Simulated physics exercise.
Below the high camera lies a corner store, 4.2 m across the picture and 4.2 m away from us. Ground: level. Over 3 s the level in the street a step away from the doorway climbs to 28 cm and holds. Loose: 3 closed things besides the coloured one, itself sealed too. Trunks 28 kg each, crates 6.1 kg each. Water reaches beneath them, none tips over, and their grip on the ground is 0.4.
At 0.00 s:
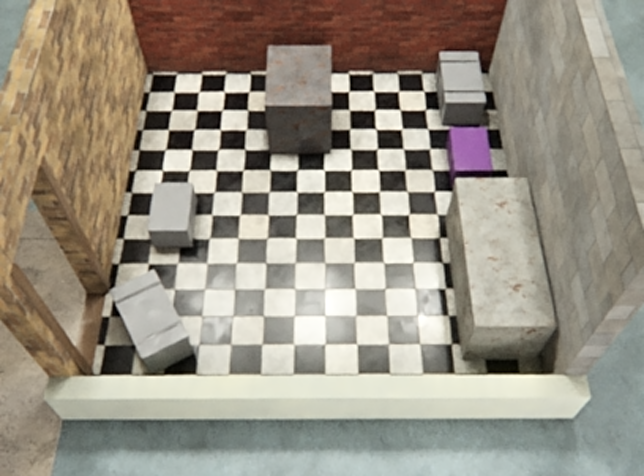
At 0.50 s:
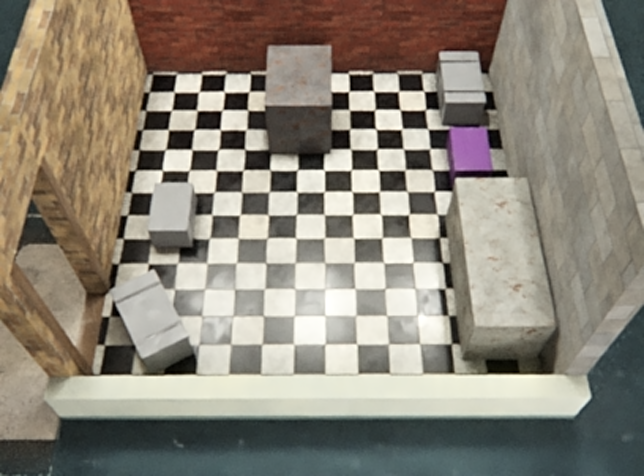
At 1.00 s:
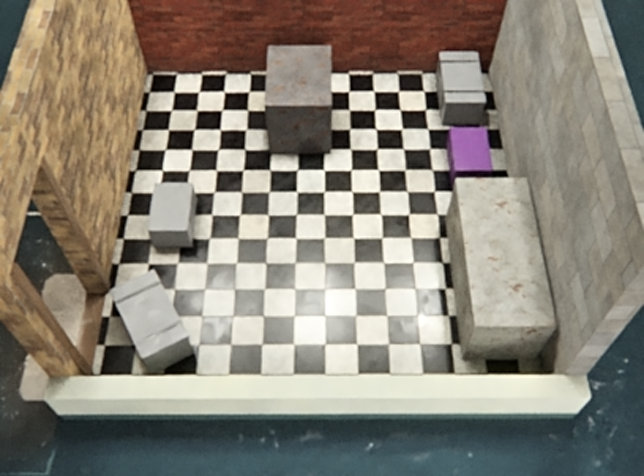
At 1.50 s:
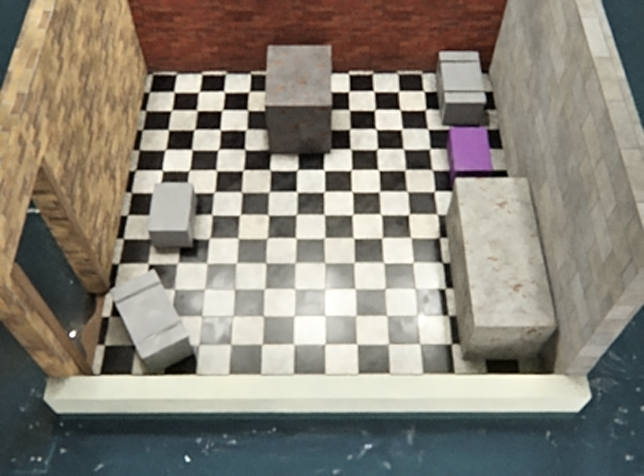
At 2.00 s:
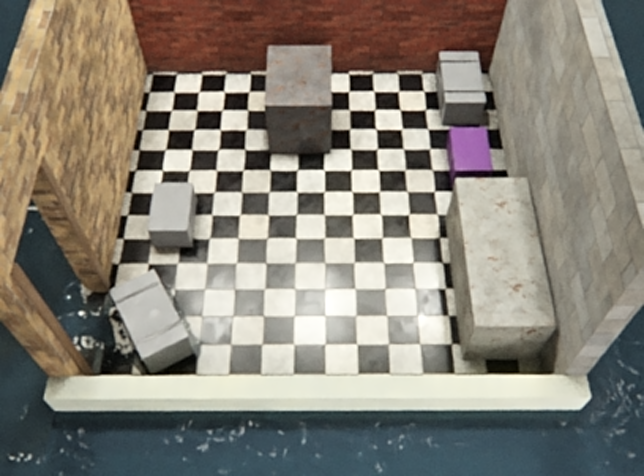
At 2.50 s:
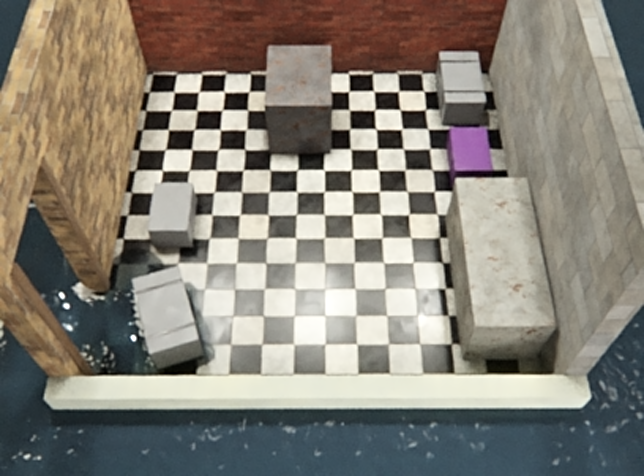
Dark water spread around a small checkered-floor room and then came in through the doorway at left, nudging the nearest gray box slightly to the right, while the purple crate and other boxes stayed put.
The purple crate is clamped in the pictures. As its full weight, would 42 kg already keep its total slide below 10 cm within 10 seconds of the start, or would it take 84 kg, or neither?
Final guess: It can do with the lighter ballast.
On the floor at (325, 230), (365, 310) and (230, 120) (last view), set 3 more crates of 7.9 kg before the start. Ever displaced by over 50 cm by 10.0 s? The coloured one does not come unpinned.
Answer by position: Outside the range; outside the range; inside the range.
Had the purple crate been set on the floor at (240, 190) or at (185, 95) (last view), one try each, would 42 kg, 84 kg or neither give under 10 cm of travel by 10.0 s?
First try both suffice, second try both suffice.
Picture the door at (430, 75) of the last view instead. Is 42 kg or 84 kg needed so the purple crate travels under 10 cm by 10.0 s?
Then only the heavier mass works.
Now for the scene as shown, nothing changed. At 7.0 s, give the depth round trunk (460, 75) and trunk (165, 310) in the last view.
Around 7 cm and 10 cm.
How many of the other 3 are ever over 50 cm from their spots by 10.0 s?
I get 1.
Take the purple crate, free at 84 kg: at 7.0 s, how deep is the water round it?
Close to 8 cm deep.
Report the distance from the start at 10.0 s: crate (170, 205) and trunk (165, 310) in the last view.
Shifts: 20 cm / 350 cm.
After 3.5 s the purple crate would be 0 cm from its start with 42 kg and 0 cm from its start with 84 kg; 0 cm of water round it then.
After 4.5 s the purple crate would be 0 cm from its start with 42 kg and 0 cm from its start with 84 kg; 0 cm of water round it then.
After 7.0 s the purple crate would be 0 cm from its start with 42 kg and 0 cm from its start with 84 kg; 8 cm of water round it then.
After 10.0 s the purple crate would be 3 cm from its start with 42 kg and 0 cm from its start with 84 kg; 12 cm of water round it then.
